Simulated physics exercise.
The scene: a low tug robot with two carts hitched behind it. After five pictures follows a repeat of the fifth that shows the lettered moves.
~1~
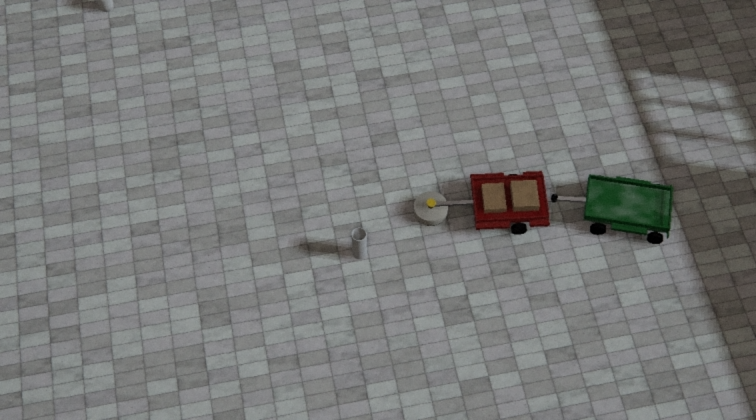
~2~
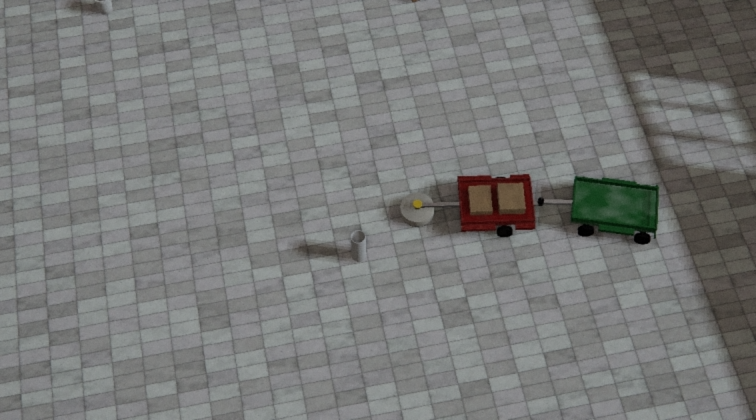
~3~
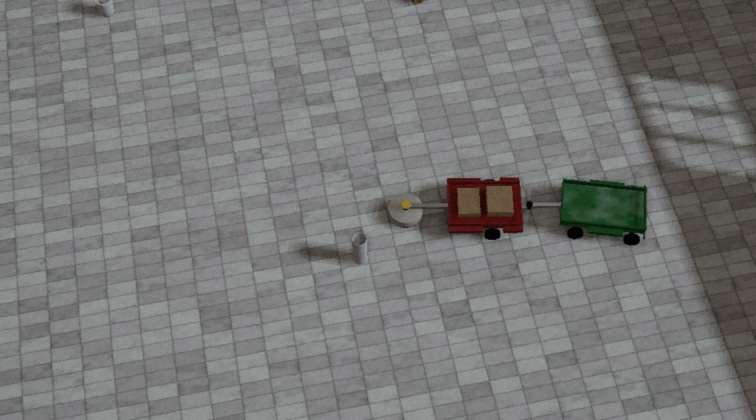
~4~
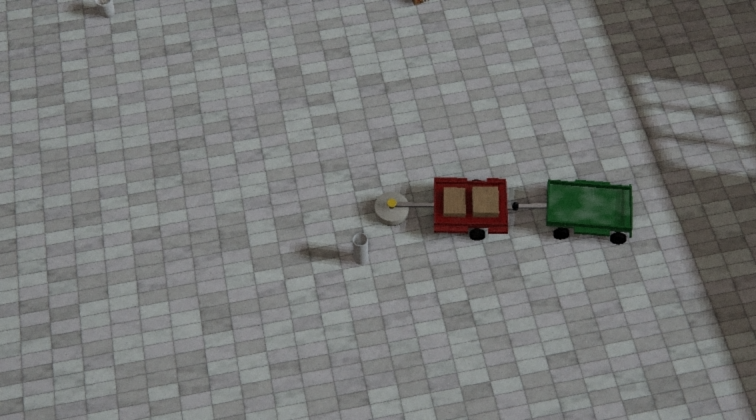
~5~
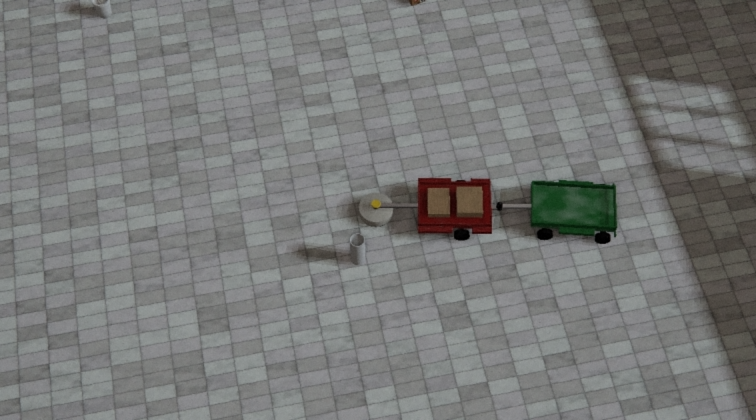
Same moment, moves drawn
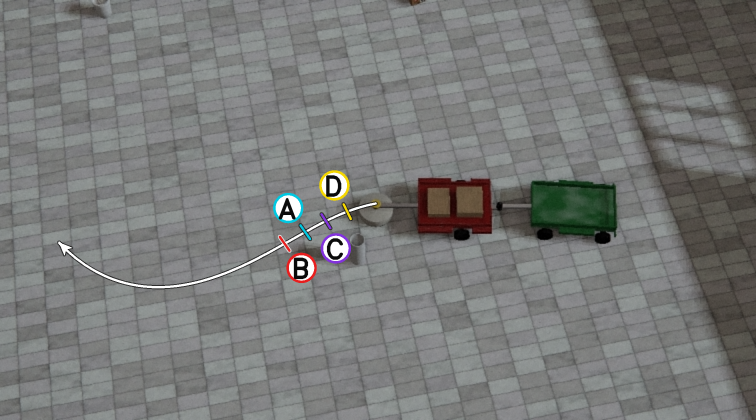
A low, round, pale robot with a yellow spot on top tows a red cart and a green cart leftward across a floor of grey tiles, seen from high above. The red cart, carrying two brown boxes, rides ahead of the green one, with a small whitish post standing near the centre and a darker strip at right. The joined line moves steadily left, the robot drawing close above the post, while the view stays almost still.
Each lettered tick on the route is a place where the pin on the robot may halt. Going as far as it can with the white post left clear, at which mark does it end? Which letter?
Up to mark C.
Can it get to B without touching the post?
No.
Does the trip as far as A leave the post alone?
No.
On the marked copy, A at (305, 232); B at (285, 244); C at (326, 221); D at (347, 212); the route from (376, 203) via (217, 276) to (59, 243).
Taking C. A third of the way, robot (358, 213), last cart (554, 206).
Two thirds of the way, robot (340, 220), last cart (536, 205).
When it is over, robot (326, 226), last cart (522, 205); nothing has been touched.
As for the rest, A is too far, the post has been hit; B is too far, the post has been hit; D is safe but short.
